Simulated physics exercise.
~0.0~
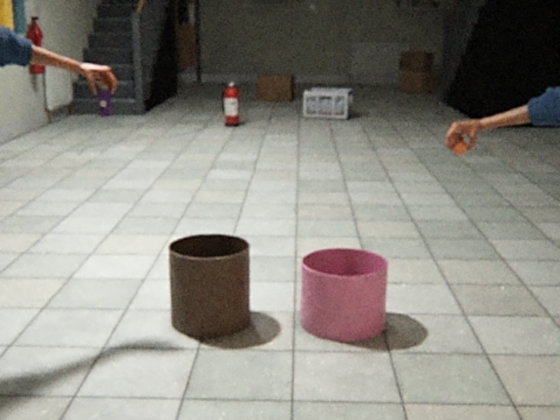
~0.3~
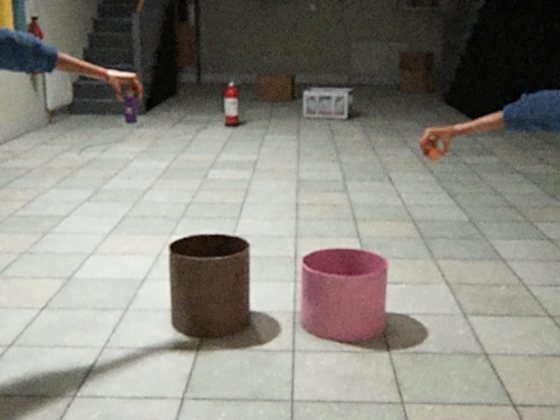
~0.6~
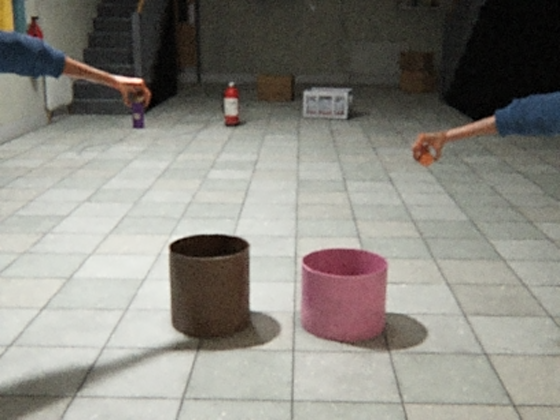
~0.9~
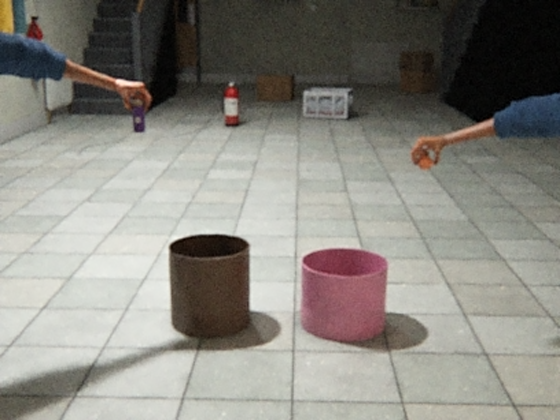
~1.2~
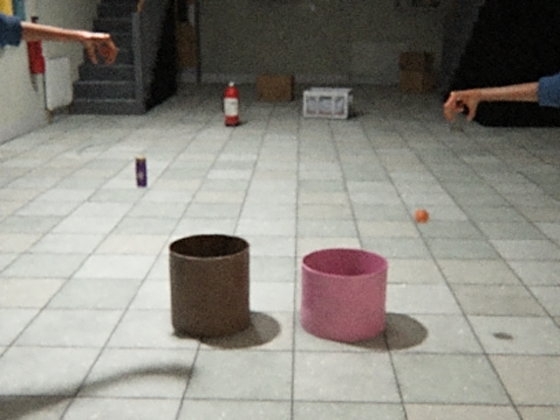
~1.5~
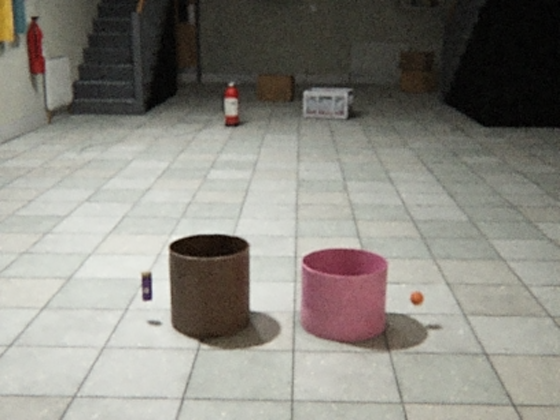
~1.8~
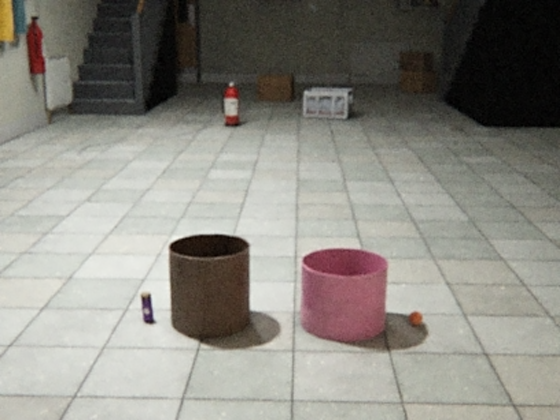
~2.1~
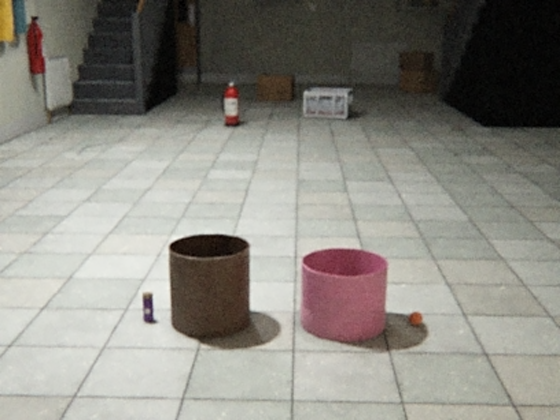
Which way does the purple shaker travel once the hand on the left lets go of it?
The purple shaker moves down, ending up on the floor to the left of the brown bin.
